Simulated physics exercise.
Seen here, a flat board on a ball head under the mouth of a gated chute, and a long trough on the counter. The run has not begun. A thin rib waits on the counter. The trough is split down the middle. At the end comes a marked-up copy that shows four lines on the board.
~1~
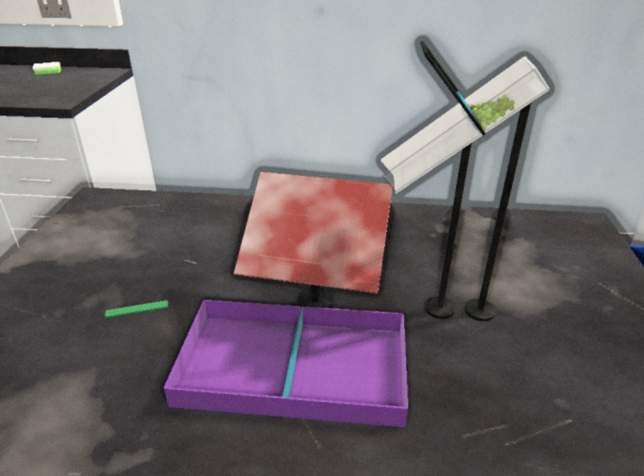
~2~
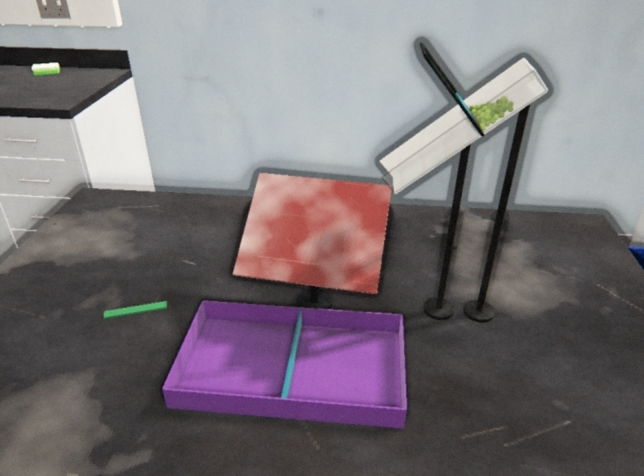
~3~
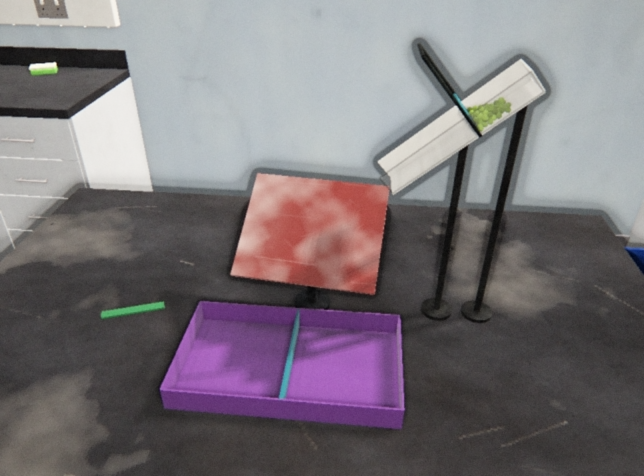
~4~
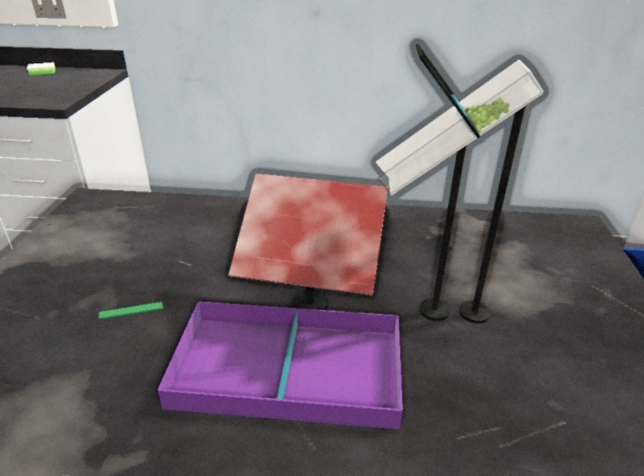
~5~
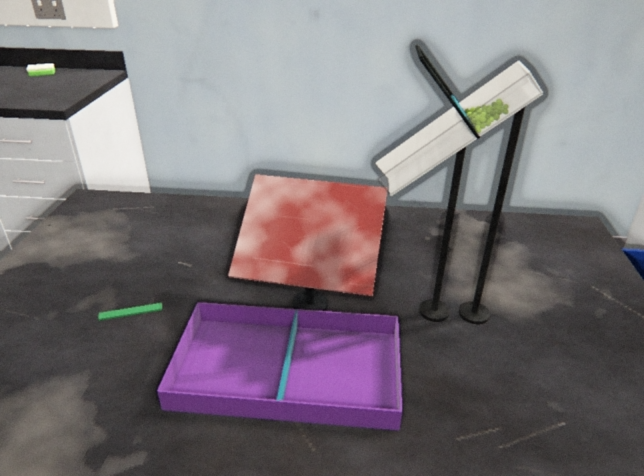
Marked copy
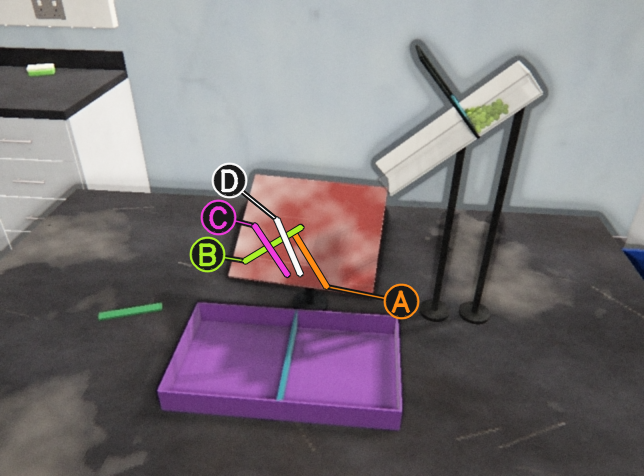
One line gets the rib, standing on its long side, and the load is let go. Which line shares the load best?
The best line is C.
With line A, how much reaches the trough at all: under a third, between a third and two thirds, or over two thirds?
Over two thirds.
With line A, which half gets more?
The right half.
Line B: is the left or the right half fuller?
More lands on the left.
On the marked copy, line A from (294, 234) to (326, 286); line B from (300, 227) to (245, 260); line C from (254, 225) to (287, 274); line D from (277, 219) to (300, 273).
With A, of what is caught, a small part in the left half, nearly all in the right.
With B, of what is caught, most in the left half, a small part in the right.
With C, of what is caught, about half in the left half, about half in the right.
With D, of what is caught, a small part in the left half, most in the right.
